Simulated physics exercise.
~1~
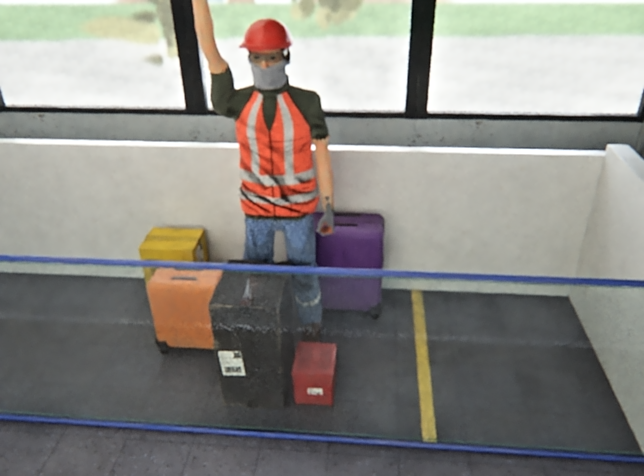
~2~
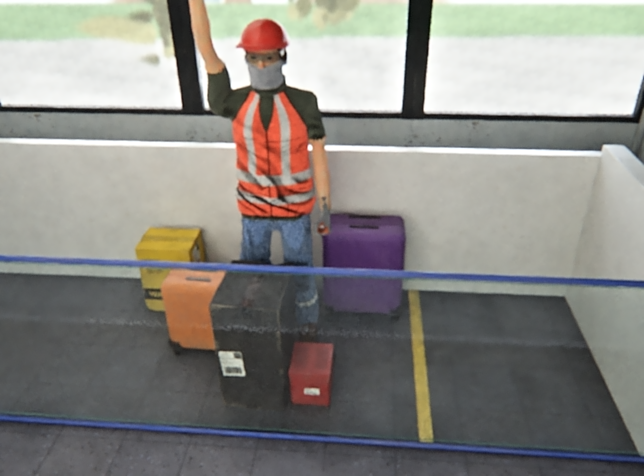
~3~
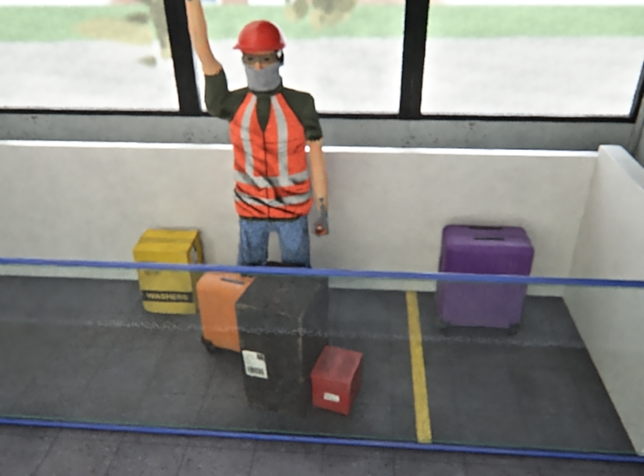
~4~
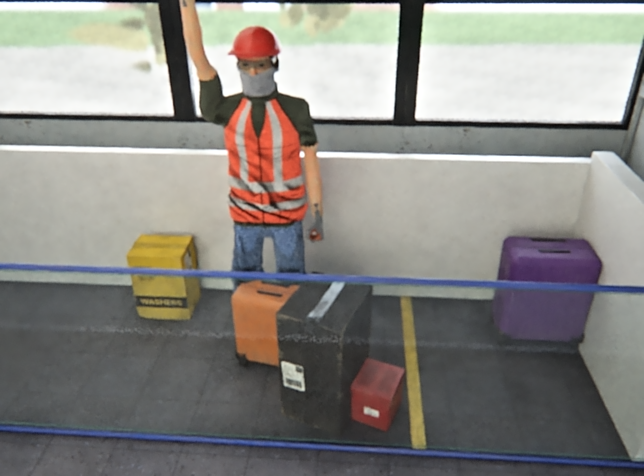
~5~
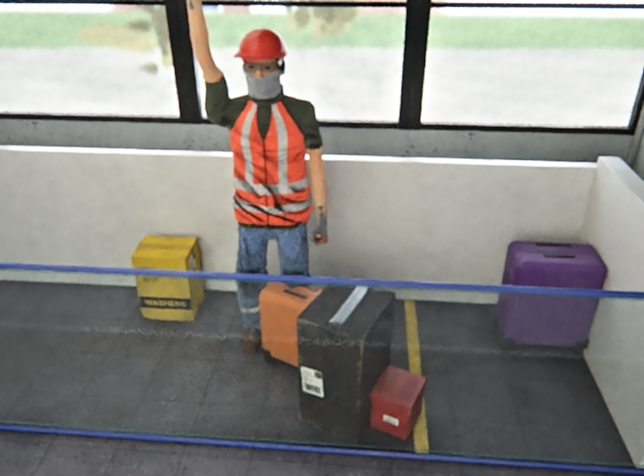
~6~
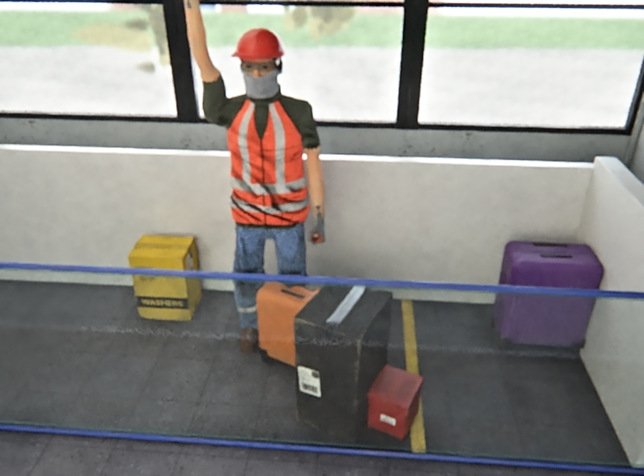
In a tram's standing bay, a masked passenger in a red helmet held one arm up while the purple case rolled right across the yellow line, and the orange case, black bag and red tub shifted right but stopped short; the yellow pack stayed put.
